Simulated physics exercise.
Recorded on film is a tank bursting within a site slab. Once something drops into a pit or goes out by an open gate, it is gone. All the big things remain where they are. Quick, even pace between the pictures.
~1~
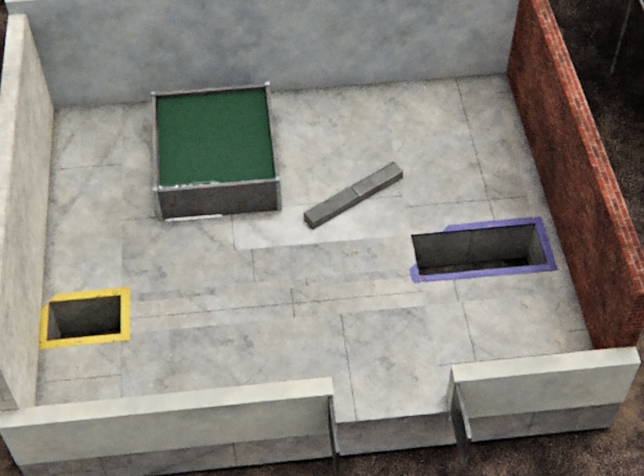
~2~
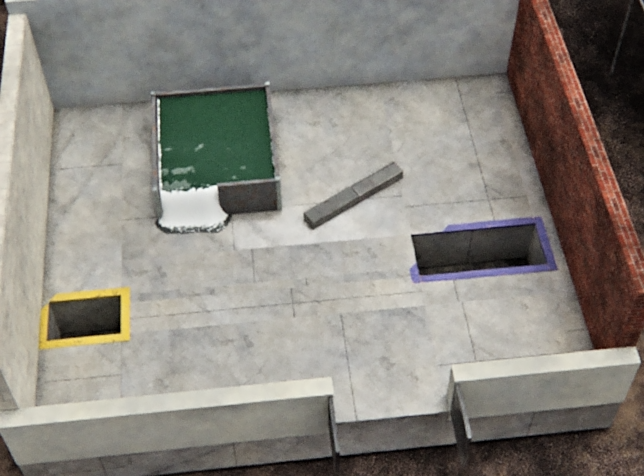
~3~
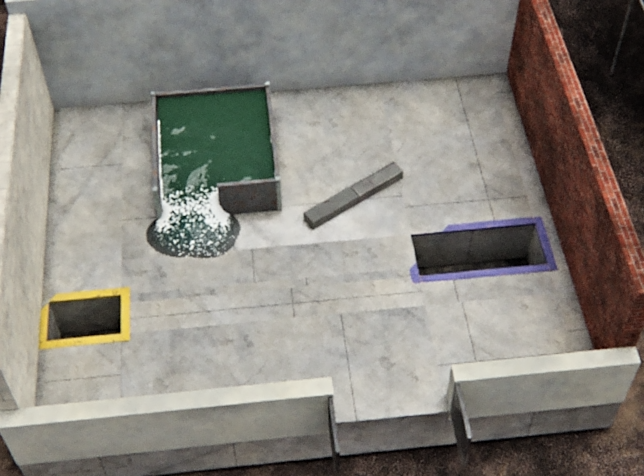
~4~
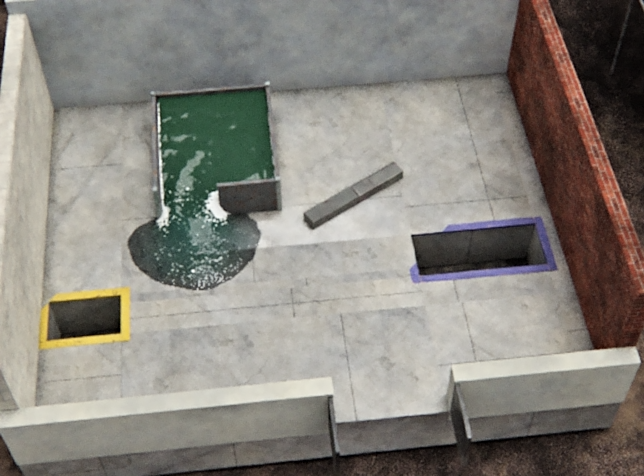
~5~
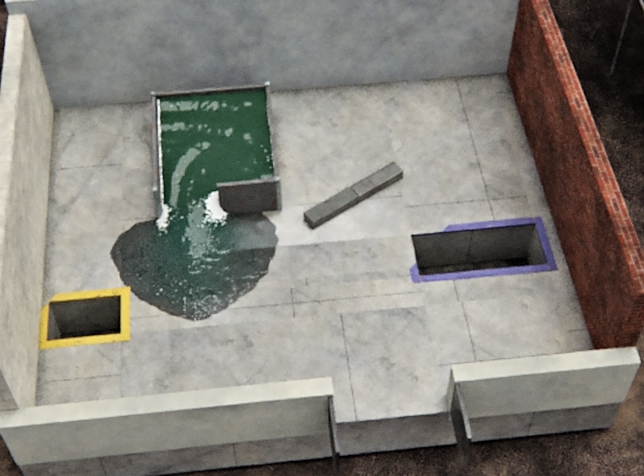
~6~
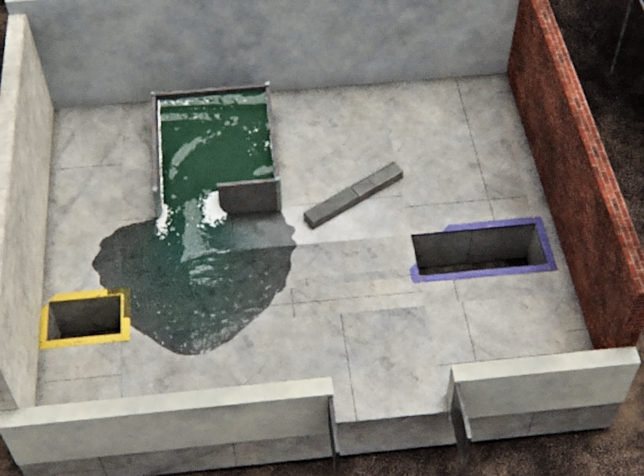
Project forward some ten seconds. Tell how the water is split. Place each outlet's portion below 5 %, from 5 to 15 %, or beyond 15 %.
The gate is left holding a modest amount - five to fifteen per cent, the blue pit is left holding a modest amount - five to fifteen per cent, the yellow pit is left holding a hefty amount - past fifteen per cent.
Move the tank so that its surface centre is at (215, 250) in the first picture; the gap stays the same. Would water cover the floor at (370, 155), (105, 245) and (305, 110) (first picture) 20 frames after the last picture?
Location one: Bone dry; location two: Bone dry; location three: Bone dry.
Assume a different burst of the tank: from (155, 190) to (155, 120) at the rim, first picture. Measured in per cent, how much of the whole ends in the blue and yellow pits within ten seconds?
In percent: Blue 4, yellow 45.
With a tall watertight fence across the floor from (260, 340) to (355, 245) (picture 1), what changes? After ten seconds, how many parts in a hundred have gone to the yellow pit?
Yellow: 35 %.
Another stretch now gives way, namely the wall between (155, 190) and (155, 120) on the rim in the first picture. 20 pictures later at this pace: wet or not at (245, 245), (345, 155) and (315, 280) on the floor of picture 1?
As listed: Free of water, clear, no water.
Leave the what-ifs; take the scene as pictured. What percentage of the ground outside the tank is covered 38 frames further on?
It should be close to 45 %.
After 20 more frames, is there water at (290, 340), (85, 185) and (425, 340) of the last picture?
Point by point: Swamped; unwetted; swamped.
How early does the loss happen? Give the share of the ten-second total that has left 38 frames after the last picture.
60 per cent.
A moment on, water covers 25 % of the floor; the gate 0 %, the blue pit 0 %, the yellow pit 2 %.
Next, water covers 30 % of the floor; the gate 0 %, the blue pit 0 %, the yellow pit 6 %.
Then, water covers 35 % of the floor; the gate 2 %, the blue pit 0 %, the yellow pit 12 %.
Later, water covers 45 % of the floor; the gate 5 %, the blue pit 1 %, the yellow pit 23 %.
In the end, water covers 45 % of the floor; the gate 8 %, the blue pit 7 %, the yellow pit 33 %.
